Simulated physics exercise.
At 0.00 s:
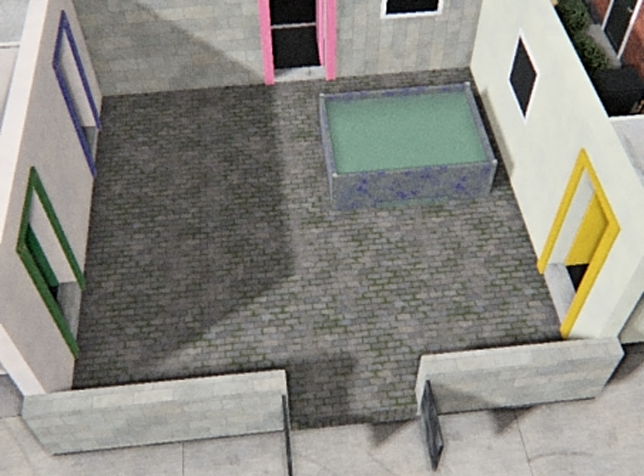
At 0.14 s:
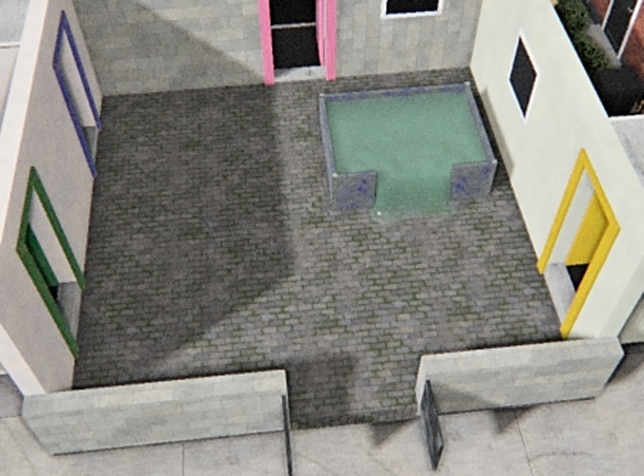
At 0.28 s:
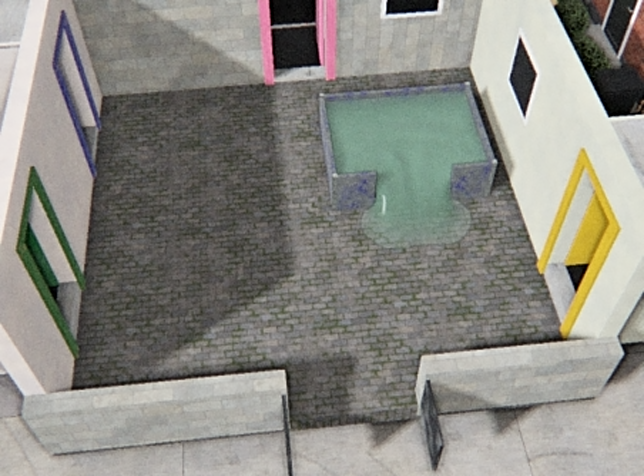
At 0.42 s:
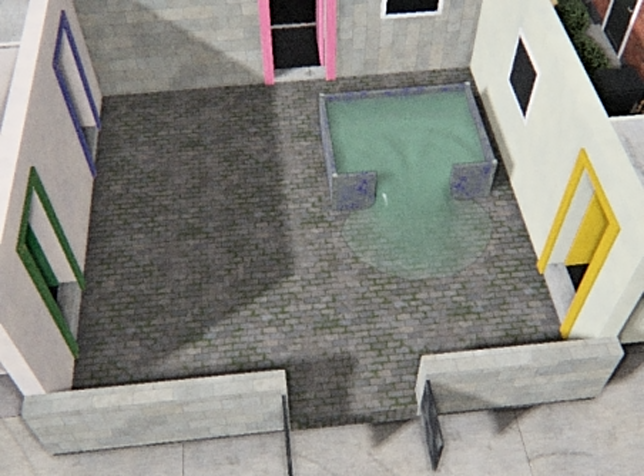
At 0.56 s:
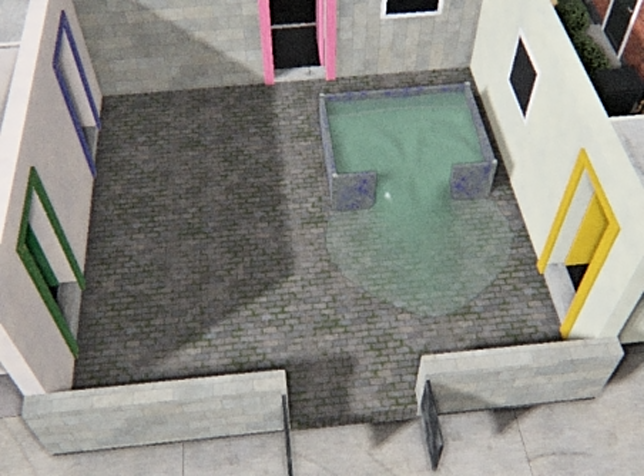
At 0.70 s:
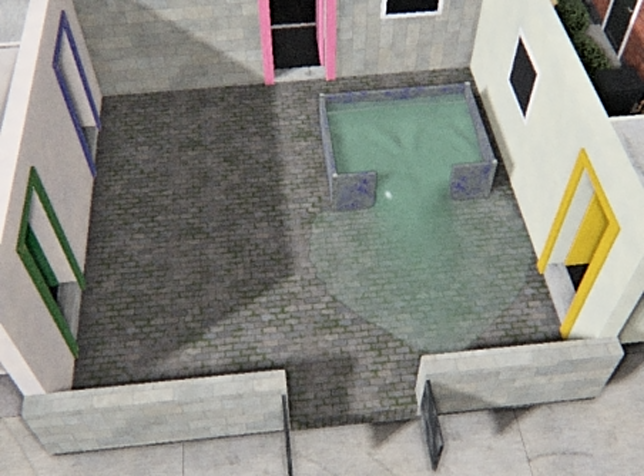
In a paved courtyard with blue, green, pink and yellow doorways, part of the front wall of a raised tank of greenish water disappears, and water pours through the gap, spreading across the paving in a widening, rounded sheet.
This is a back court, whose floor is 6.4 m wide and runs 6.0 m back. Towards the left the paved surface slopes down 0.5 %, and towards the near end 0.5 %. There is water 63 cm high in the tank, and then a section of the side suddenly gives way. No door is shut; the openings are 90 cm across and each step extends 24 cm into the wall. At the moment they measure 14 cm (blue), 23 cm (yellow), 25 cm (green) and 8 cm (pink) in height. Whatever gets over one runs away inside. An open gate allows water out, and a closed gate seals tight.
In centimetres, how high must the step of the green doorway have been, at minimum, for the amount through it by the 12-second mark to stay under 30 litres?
It must have been at least 6.5 cm high.
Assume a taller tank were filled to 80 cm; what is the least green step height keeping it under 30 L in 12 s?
About 9.0 cm.
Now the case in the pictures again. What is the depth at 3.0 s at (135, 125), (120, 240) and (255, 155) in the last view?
About 0, 0 and 0 cm.
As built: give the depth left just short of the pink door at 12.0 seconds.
You'd measure close to 5.0 cm there.
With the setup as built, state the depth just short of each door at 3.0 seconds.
Blue door 0 cm, yellow door 21 cm, green door 0 cm, pink door 0 cm.
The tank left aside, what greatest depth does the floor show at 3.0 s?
Roughly 24 cm.
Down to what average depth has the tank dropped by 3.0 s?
Some 27 cm.
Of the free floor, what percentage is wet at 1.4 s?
The wet part is about 25 per cent.
After 1.4 s water covers 25 % of the floor, deepest (34 cm) near (418, 209); it has not reached the green door.
After 3.0 s water covers 35 % of the floor, deepest (24 cm) near (482, 307); it has not reached the green door.
After 12.0 s water covers 95 % of the floor, deepest (8 cm) near (69, 425); 7 cm at the green door, 0 litres in over its 25 cm step.
At the green door as built, the water arrived by 3.9 s and peaked near 11 cm at 5.4 s.
With a step of 5 cm, 51 litres would have come in within the 12 s; with 7 cm, 22 litres. So under 30 litres takes about 6.5 cm.
